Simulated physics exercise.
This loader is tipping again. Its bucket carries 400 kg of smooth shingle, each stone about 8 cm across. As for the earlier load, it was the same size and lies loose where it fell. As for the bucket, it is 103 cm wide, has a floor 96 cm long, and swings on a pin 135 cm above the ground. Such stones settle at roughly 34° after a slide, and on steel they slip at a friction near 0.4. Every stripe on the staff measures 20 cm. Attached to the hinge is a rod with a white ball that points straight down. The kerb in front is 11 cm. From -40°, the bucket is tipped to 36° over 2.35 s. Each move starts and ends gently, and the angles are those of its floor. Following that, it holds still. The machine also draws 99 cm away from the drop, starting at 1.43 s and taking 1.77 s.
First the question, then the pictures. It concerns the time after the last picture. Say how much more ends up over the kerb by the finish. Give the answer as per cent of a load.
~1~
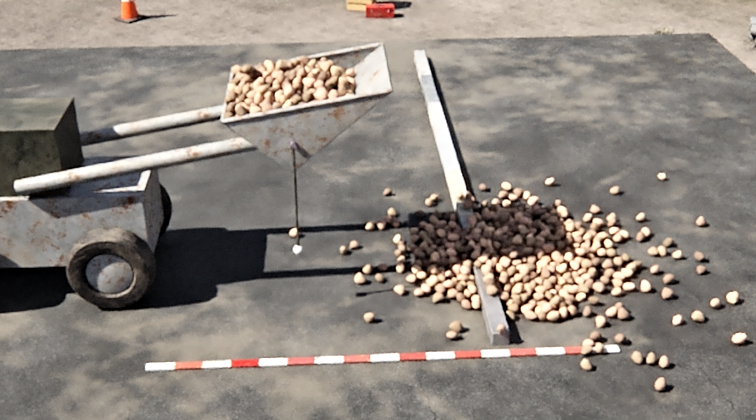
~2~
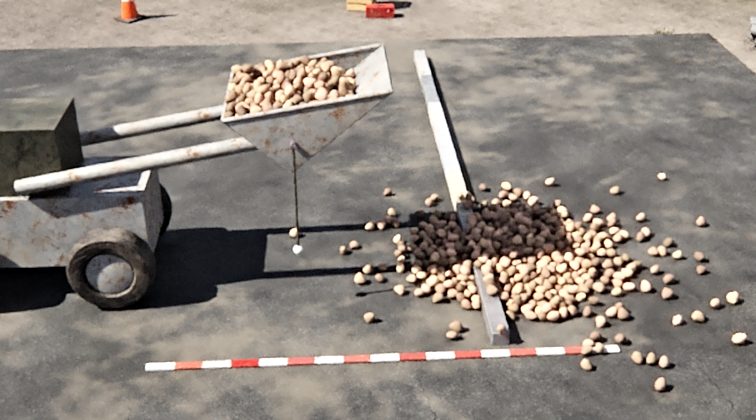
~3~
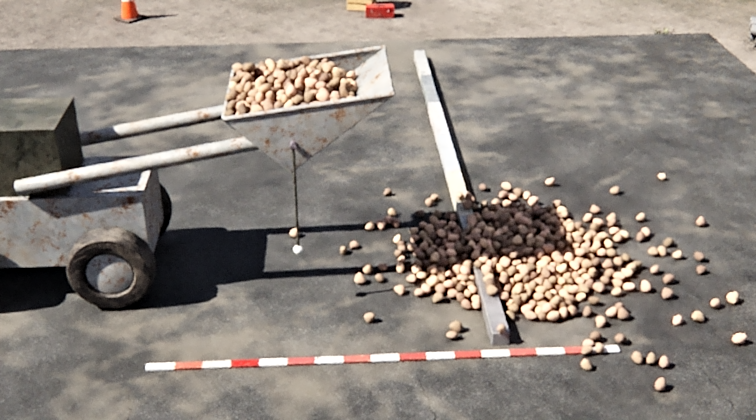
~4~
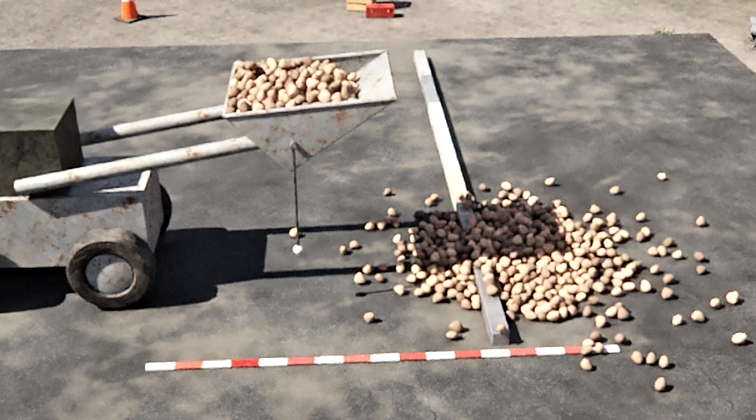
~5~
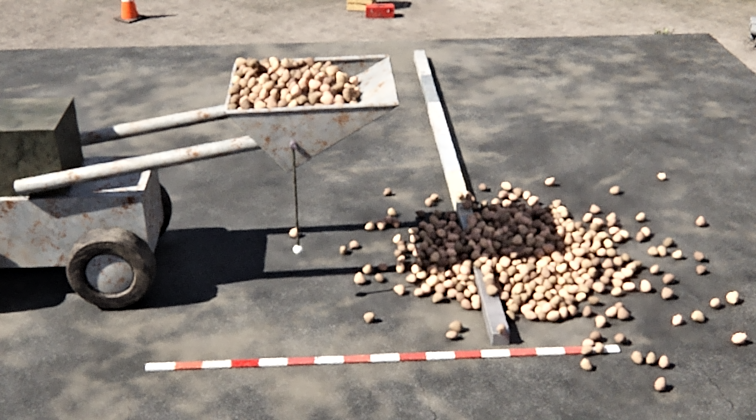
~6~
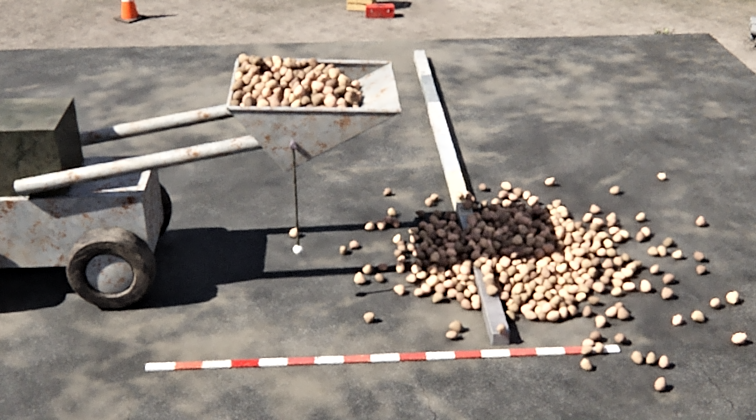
Some 0 per cent is added.
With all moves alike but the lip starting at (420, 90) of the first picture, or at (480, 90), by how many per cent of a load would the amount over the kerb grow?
Roughly 0 and 20 per cent, in that order.
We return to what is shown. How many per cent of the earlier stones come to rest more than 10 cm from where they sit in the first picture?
Close to 0 in a hundred of them.
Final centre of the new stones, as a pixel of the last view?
In the last view, somewhere near (375, 253).
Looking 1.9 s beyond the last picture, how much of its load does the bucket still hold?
It still holds about 10 per cent.
Then, 1.2 s after the last picture the floor is at 24°; in per cent of one load, 90 in the bucket, 37 on this side of the kerb, 74 over the kerb; the foremost stones are at (713, 266).
Then, 1.9 s after the last picture the floor is at 36°; in per cent of one load, 8 in the bucket, 120 on this side of the kerb, 74 over the kerb; the foremost stones are at (713, 266).
Then, 3.1 s after the last picture the floor is at 36°; in per cent of one load, 0 in the bucket, 127 on this side of the kerb, 74 over the kerb; the foremost stones are at (713, 266).
Then, 5.7 s after the last picture the floor is at 36°; in per cent of one load, 0 in the bucket, 127 on this side of the kerb, 74 over the kerb; the foremost stones are at (713, 266). Net gain over the kerb, 0.
